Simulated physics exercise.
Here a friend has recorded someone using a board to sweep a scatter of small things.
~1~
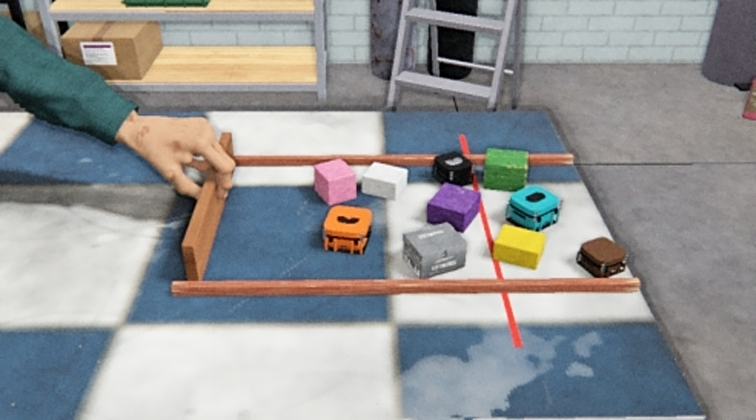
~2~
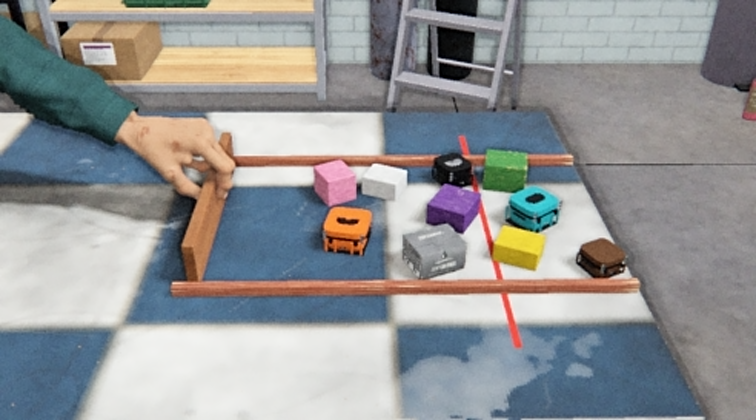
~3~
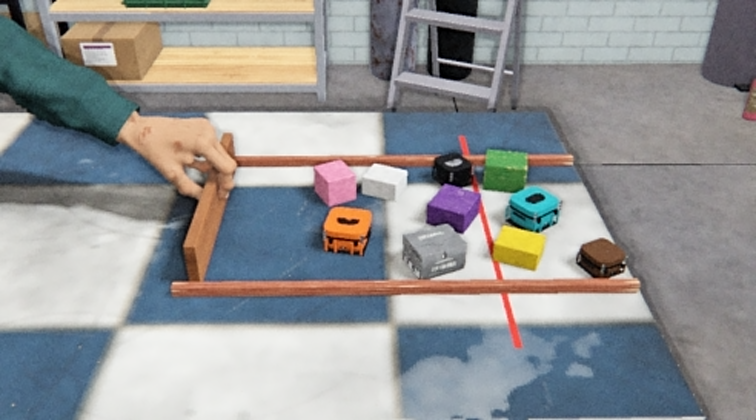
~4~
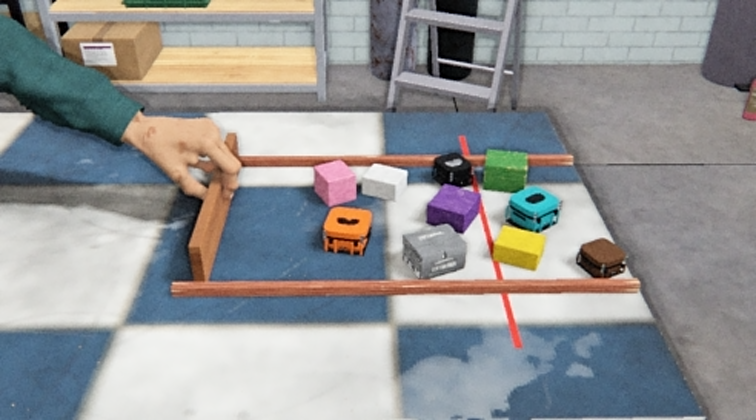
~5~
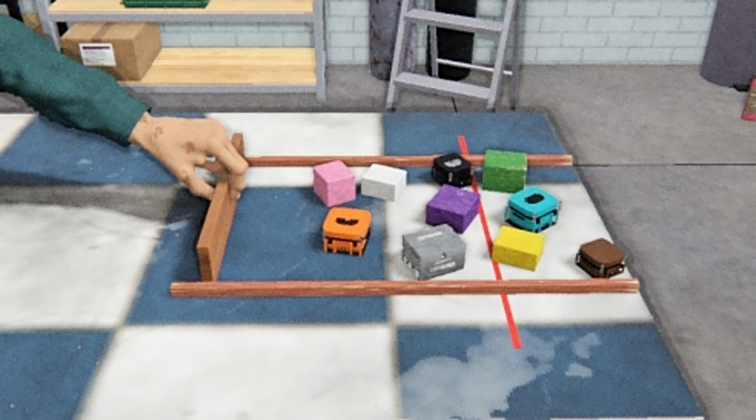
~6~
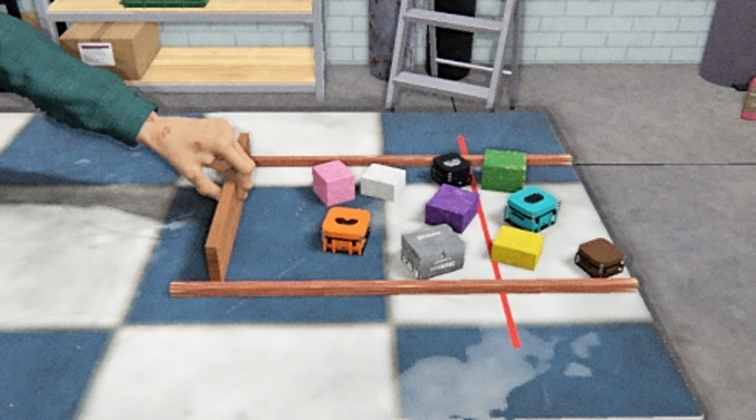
We see a hand holding a wooden board upright at the left of a scatter of colourful blocks and small cases between two wooden rails; the hand then slides the board slightly right, while the objects stay practically still.
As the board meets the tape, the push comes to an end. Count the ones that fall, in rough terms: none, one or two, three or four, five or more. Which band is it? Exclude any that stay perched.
The band is none.
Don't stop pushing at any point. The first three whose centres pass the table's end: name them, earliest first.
Order: Brown case, then green block, then black case.
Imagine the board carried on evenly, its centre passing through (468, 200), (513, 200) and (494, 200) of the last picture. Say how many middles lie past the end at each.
The counts would come out as 0, 2 and 0.
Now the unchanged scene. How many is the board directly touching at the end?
Looks like 3 of them, all told.
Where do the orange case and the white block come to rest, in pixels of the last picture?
I'd say approximately (511, 236) and then (520, 178).
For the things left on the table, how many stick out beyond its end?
The overhang total is 2.
Soon after, none off yet; brown case at rest near (600, 259); turquoise case at rest near (531, 210); green block at rest near (504, 172).
After that, none off yet; brown case at rest near (600, 259); turquoise case moving near (538, 212); green block displaced about its own width near (552, 176).
In the end, the number that fall off is zero.
